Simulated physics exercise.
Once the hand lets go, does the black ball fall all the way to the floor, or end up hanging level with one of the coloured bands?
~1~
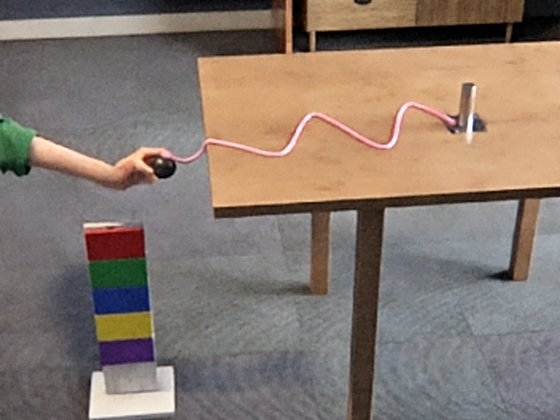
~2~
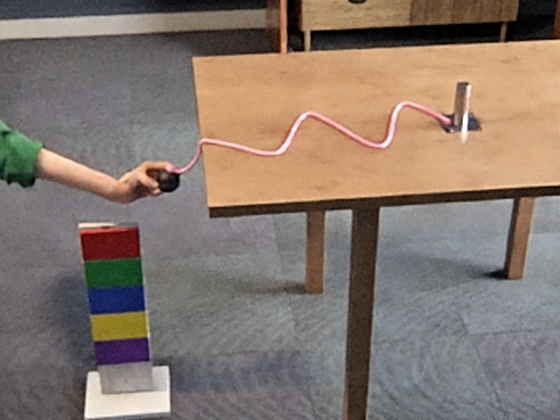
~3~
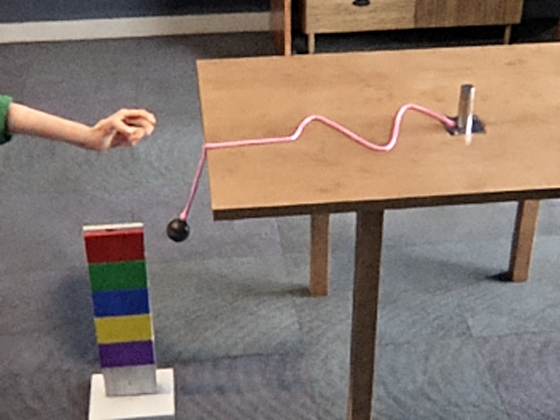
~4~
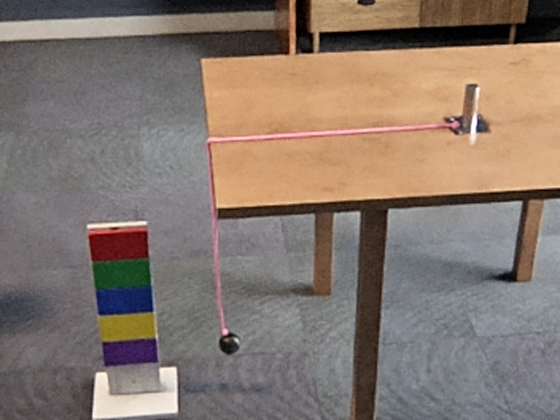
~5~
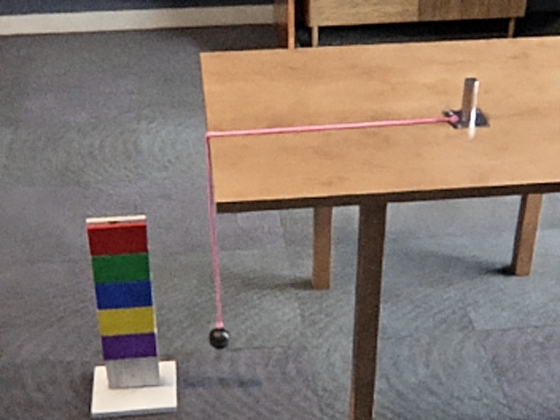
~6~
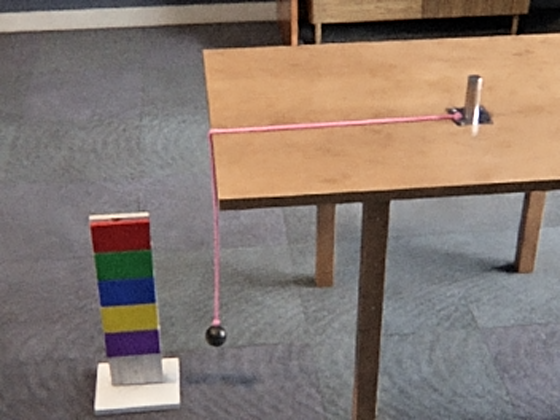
It ends up hanging from the taut cord over the table edge, level with the purple band at the bottom of the coloured stack.
At a table edge, a hand releases a black ball on pink cord, which drops and hangs level with the purple band.
